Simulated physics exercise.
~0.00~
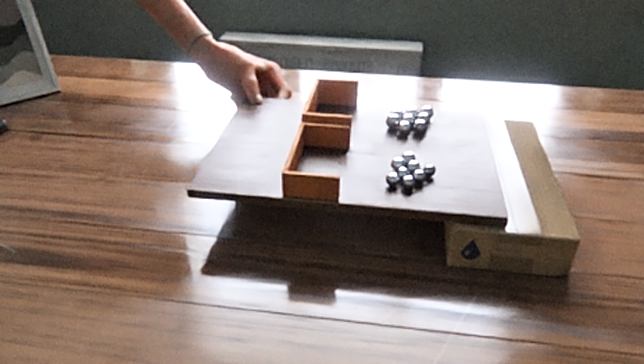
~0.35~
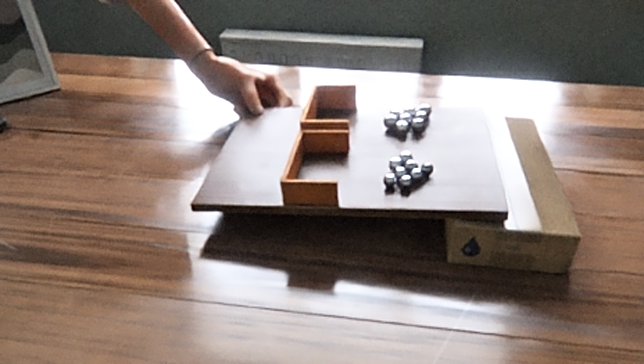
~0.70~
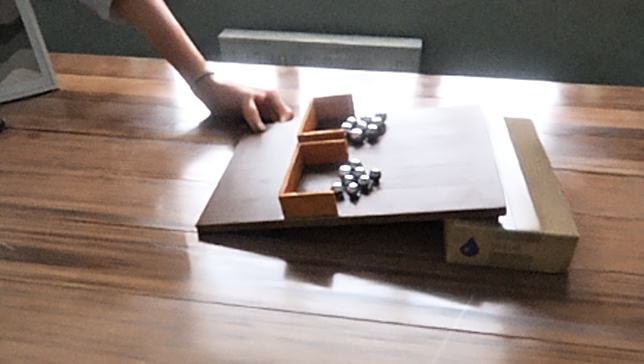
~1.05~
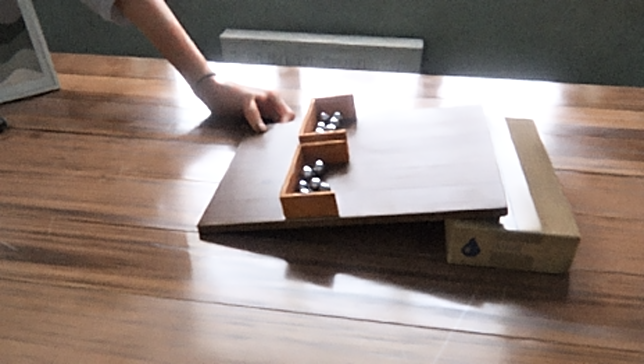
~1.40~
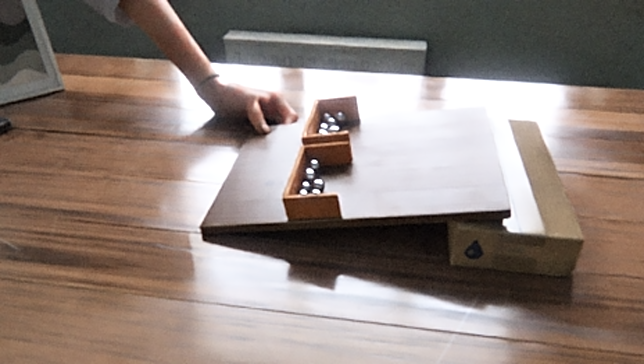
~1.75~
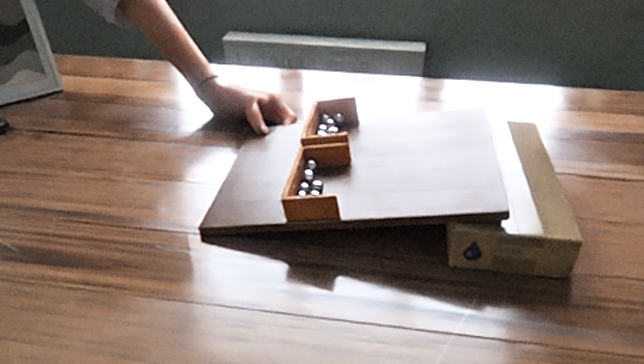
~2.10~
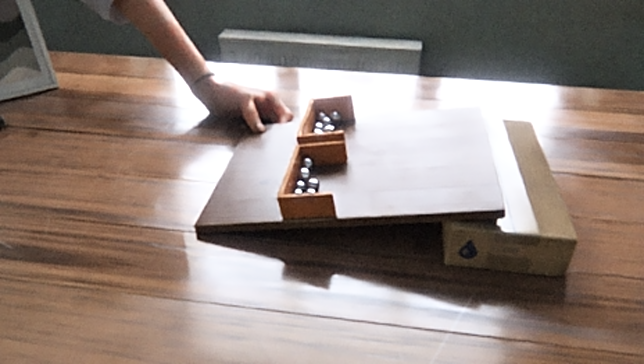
Two clusters of small shiny balls sliding left as a hand lowers the board's end, both gathering behind open orange barriers.
